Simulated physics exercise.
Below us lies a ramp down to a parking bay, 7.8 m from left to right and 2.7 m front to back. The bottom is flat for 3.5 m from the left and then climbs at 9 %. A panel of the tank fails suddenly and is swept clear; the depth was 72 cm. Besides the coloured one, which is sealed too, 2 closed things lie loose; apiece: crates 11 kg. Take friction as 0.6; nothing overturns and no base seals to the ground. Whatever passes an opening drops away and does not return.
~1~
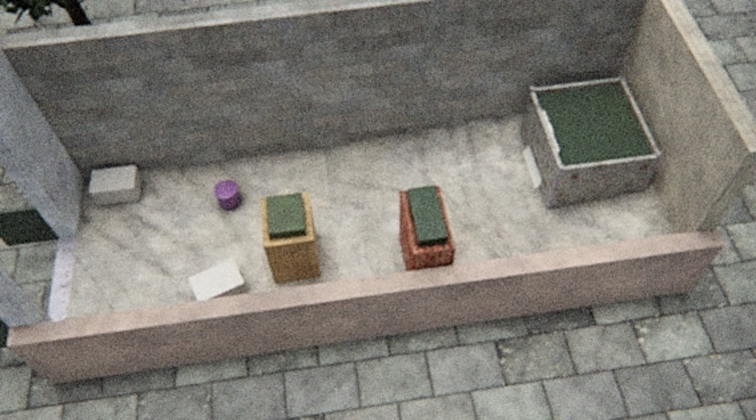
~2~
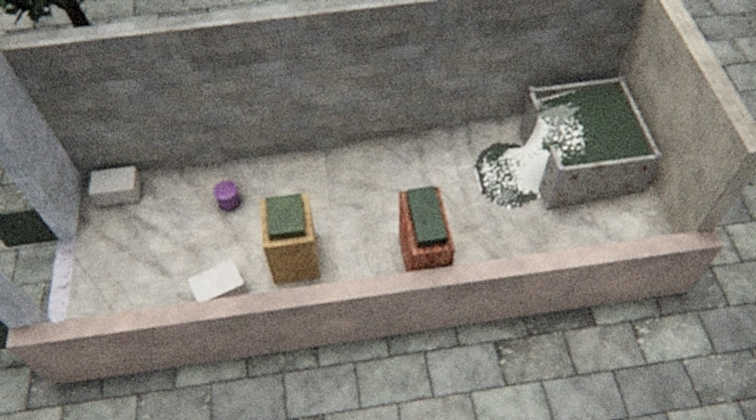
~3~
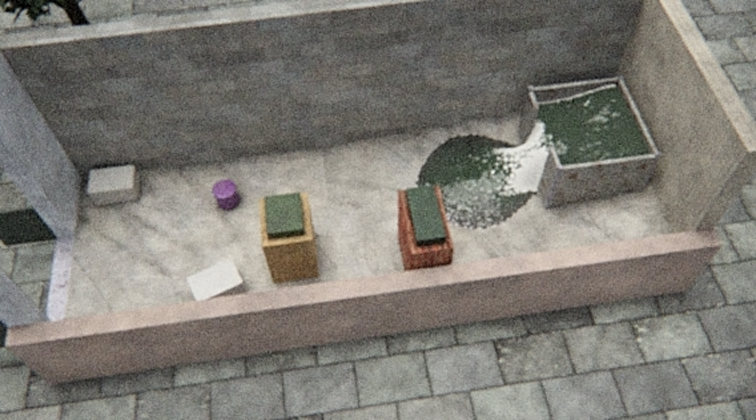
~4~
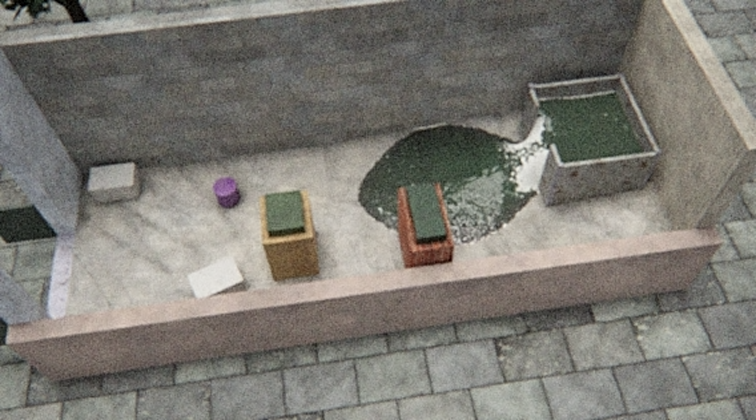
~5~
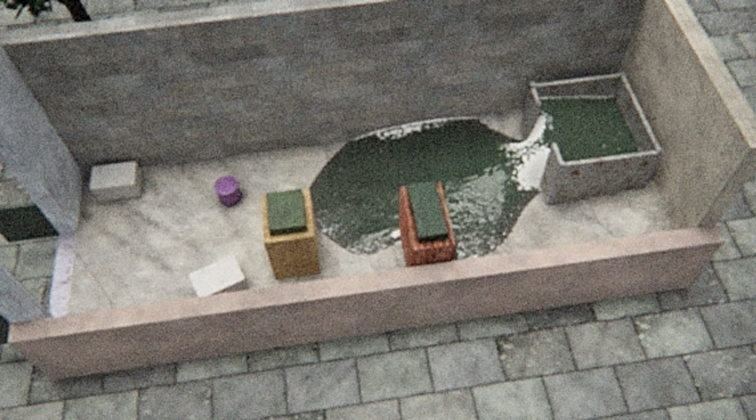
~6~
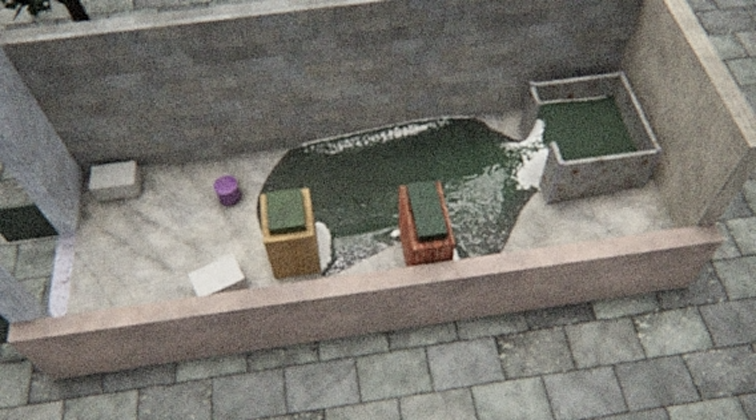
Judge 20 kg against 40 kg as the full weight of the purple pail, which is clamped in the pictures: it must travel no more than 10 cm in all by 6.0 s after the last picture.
For it, only the higher weight holds it.
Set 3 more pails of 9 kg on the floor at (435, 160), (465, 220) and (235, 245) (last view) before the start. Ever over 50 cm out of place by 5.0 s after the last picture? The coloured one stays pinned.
In turn: Past it, over, short of it.
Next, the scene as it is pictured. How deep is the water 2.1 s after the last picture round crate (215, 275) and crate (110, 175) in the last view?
About 4 and 9 cm.
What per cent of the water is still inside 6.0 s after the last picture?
Some 80 per cent remains.
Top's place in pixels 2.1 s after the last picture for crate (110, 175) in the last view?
Near (107, 219).
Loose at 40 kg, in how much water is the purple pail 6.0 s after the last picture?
About 7 cm.
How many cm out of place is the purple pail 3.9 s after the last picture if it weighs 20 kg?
Roughly 50 cm.
Then, 0.4 s after the last picture the purple pail would be 0 cm from its start with 20 kg and 0 cm from its start with 40 kg; 4 cm of water round it then.
Then, 2.1 s after the last picture the purple pail would be 46 cm from its start with 20 kg and 0 cm from its start with 40 kg; 8 cm of water round it then.
Then, 3.9 s after the last picture the purple pail would be 46 cm from its start with 20 kg and 0 cm from its start with 40 kg; 6 cm of water round it then.
Then, 6.0 s after the last picture the purple pail would be 46 cm from its start with 20 kg and 0 cm from its start with 40 kg; 7 cm of water round it then.
